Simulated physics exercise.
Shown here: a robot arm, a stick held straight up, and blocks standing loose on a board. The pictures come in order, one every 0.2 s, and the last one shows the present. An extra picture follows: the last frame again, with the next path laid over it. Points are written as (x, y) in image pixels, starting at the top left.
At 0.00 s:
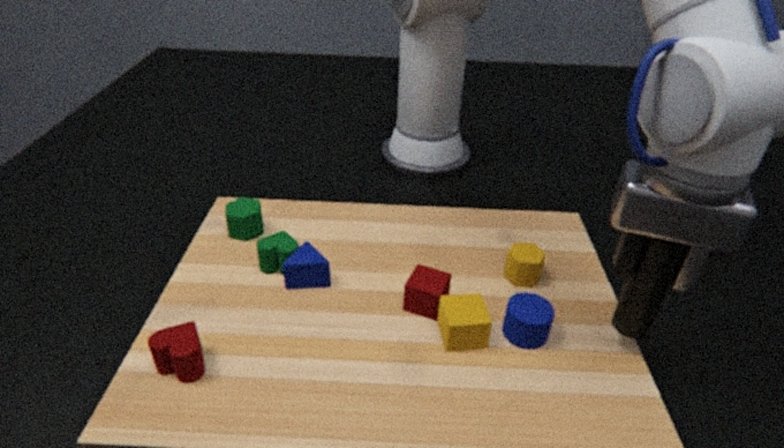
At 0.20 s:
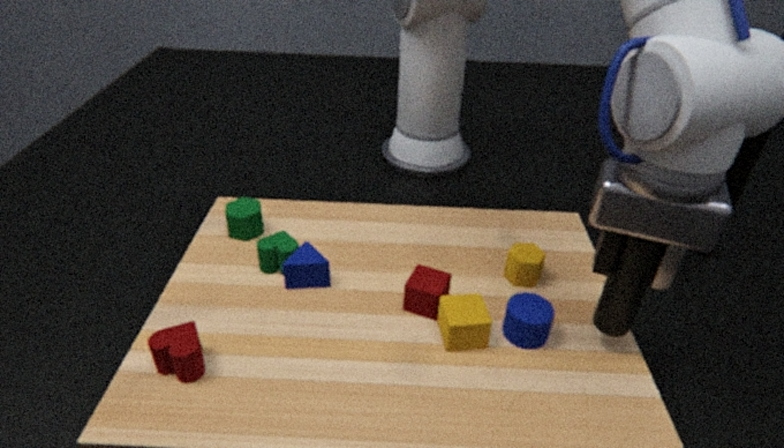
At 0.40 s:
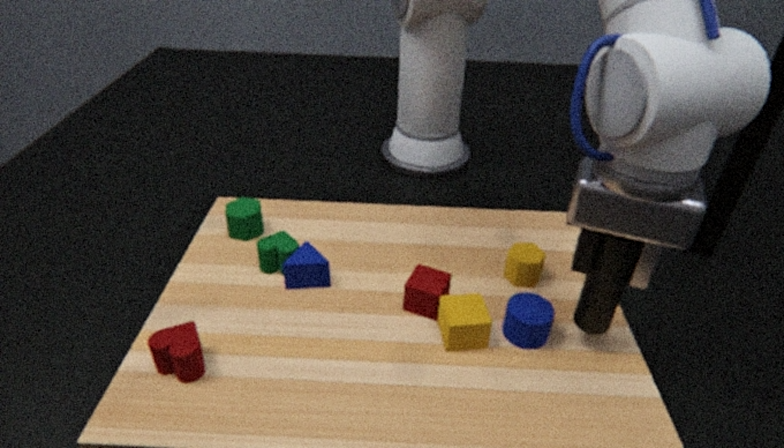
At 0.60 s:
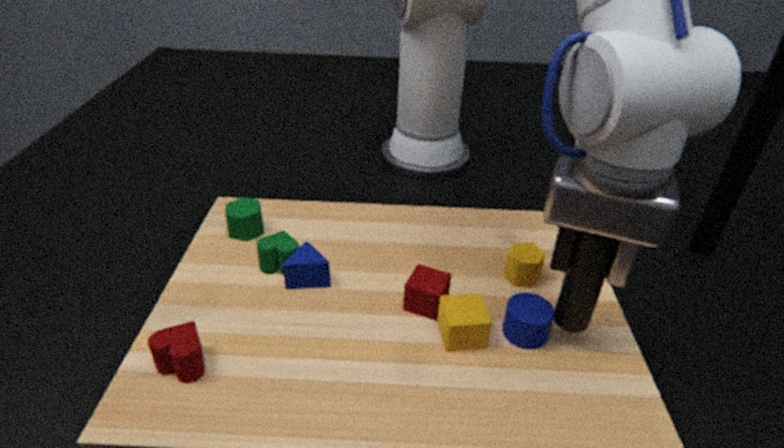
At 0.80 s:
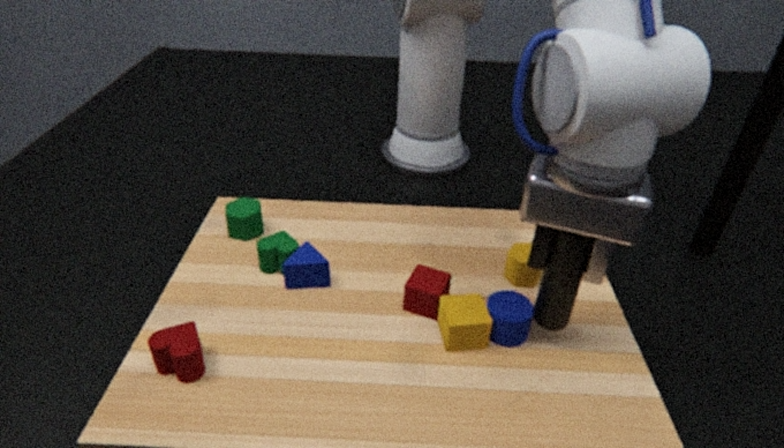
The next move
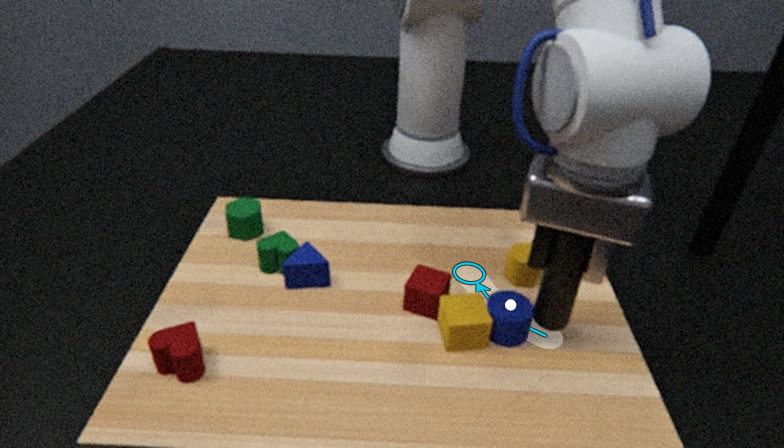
On a wooden board scattered with colored blocks, a robot arm moved an upright dark stick steadily left from the right edge, then pushed the blue round block a little left, beside the yellow cube.
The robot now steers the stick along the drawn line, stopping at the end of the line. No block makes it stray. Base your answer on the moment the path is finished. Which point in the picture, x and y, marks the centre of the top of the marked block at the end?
I'd expect the centre of its top face to be at (465, 289).
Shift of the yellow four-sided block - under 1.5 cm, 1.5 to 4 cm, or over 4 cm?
Offset: 1.5 to 4 cm.
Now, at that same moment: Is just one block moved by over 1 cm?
No
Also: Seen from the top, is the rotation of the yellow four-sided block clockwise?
No, that is not what happens.
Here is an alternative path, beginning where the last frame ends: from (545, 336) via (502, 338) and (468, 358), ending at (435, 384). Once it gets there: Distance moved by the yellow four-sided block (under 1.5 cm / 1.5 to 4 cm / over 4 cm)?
Shift of over 4 cm.
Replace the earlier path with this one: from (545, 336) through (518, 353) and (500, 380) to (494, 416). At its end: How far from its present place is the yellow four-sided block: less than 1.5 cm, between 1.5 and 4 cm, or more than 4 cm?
Movement: 1.5 to 4 cm.
Drawn move, from (545, 336) by way of (510, 318) and (486, 295) to (469, 273); the dot is on the blue round block.
The first path, step by step. One third of the way, stick (513, 302); yellow four-sided block (441, 312), turned 20° anticlockwise; blue round block (476, 296).
Two thirds of the way, stick (489, 280); red four-sided block (424, 278); yellow four-sided block (437, 313), turned 20° anticlockwise; blue round block (465, 289).
At the end, stick (471, 258); red four-sided block (424, 278); yellow four-sided block (437, 313), turned 20° anticlockwise; blue round block (465, 289); yellow hexagonal block still.
